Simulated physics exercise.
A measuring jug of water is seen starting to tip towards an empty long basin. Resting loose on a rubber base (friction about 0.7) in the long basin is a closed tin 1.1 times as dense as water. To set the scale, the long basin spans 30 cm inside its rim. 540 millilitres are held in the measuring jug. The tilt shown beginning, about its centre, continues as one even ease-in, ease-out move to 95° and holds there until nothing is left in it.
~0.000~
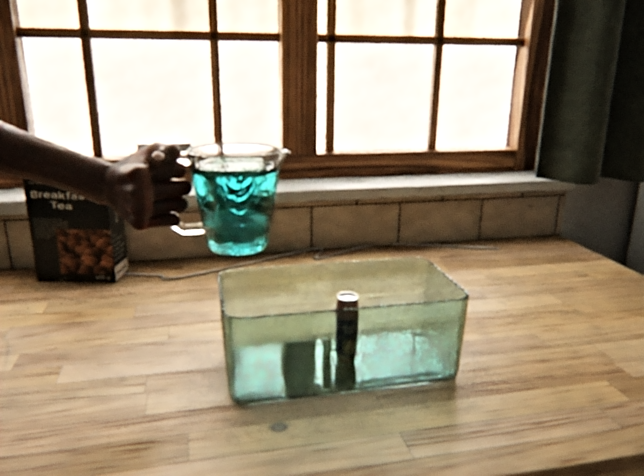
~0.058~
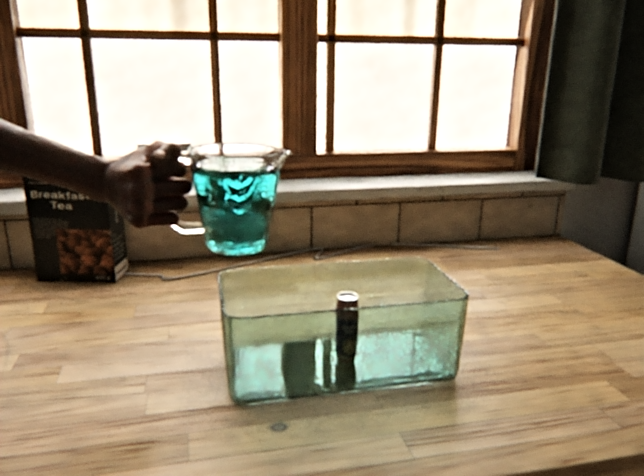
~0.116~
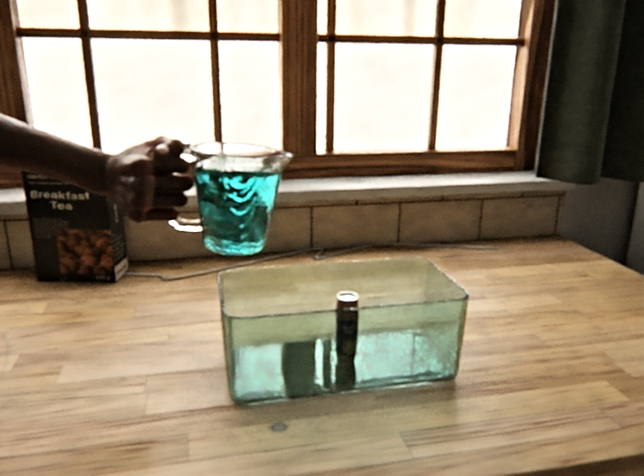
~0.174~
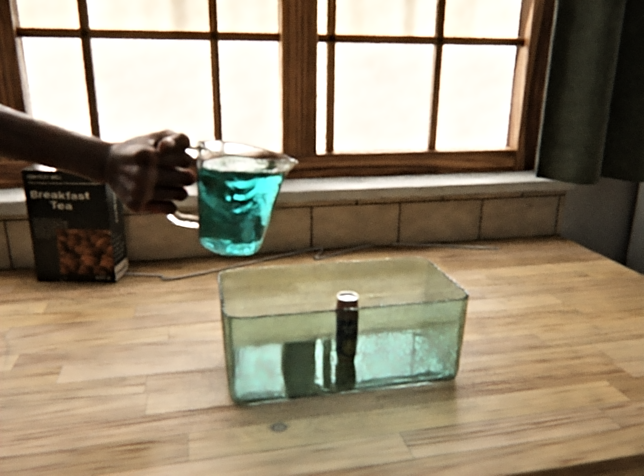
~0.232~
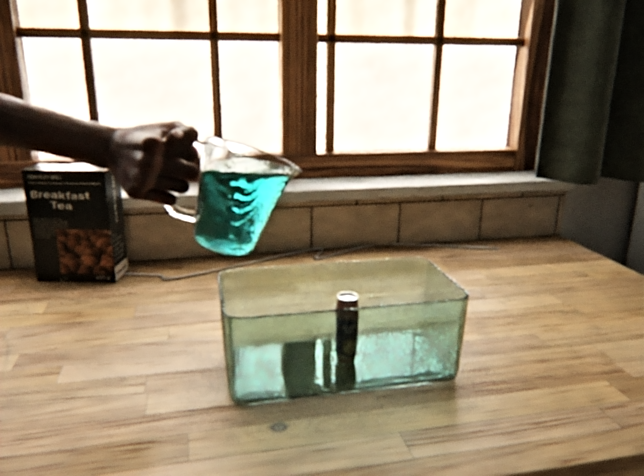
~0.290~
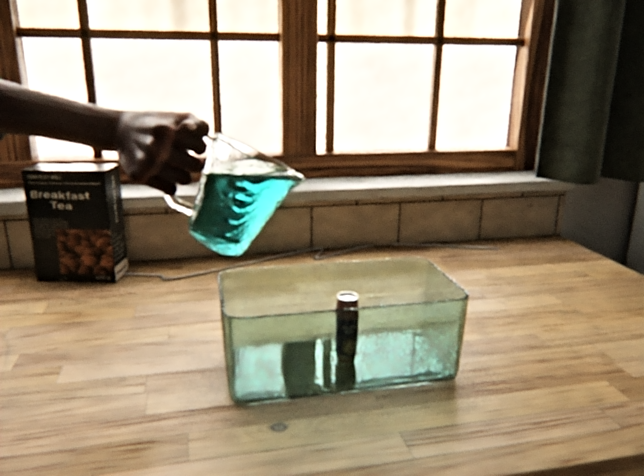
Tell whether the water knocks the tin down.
Overturned.
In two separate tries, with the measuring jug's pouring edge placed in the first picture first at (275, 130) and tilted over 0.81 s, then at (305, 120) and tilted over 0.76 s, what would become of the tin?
Try 1: Tipped over; try 2: Still standing.
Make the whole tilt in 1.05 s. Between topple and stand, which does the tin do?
Result: Tin tipped over.
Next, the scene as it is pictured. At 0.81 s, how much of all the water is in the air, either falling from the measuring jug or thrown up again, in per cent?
About 14 per cent.
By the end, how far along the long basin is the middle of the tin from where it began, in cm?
Around 8.0 cm.
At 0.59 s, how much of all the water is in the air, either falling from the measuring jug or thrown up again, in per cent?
Estimate: Some 22 % of the total.
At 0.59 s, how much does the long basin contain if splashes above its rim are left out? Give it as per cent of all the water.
Close to 16 in a hundred.
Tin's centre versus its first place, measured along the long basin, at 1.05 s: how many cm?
About 8 cm.
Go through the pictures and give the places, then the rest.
In the first picture, it leans 0°; its right rim is at (290, 150); the water meets the walls at (193, 165) and (277, 163); the long basin's rim runs from (221, 294) to (447, 277); the tin's top is at (347, 299).
In the second picture, it leans 1°; its right rim is at (291, 151); the water meets the walls at (193, 165) and (277, 164).
In the third picture, it leans 5°; its right rim is at (294, 155); the water meets the walls at (196, 164) and (279, 166).
In the fourth picture, it leans 11°; its right rim is at (297, 161); the water meets the walls at (199, 164) and (284, 166).
In the fifth picture, it leans 18°; its right rim is at (302, 169); the water meets the walls at (204, 167) and (292, 169).
In the sixth picture, it leans 28°; its right rim is at (305, 180); the water meets the walls at (206, 172) and (297, 173); 1 per cent is over the edge.
By 0.59 s the tilt is 80° and 62 per cent is still to pour; the tin stands where it began.
By 0.81 s the tilt is 95° and 19 per cent is still to pour; the tin leans 8°.
By 1.05 s the tilt is 95° and 3 per cent is still to pour; the tin lies on its side.
By 1.30 s the tilt is 95° and 0 per cent is still to pour; the tin lies on its side.
At rest the tin lies on its side.
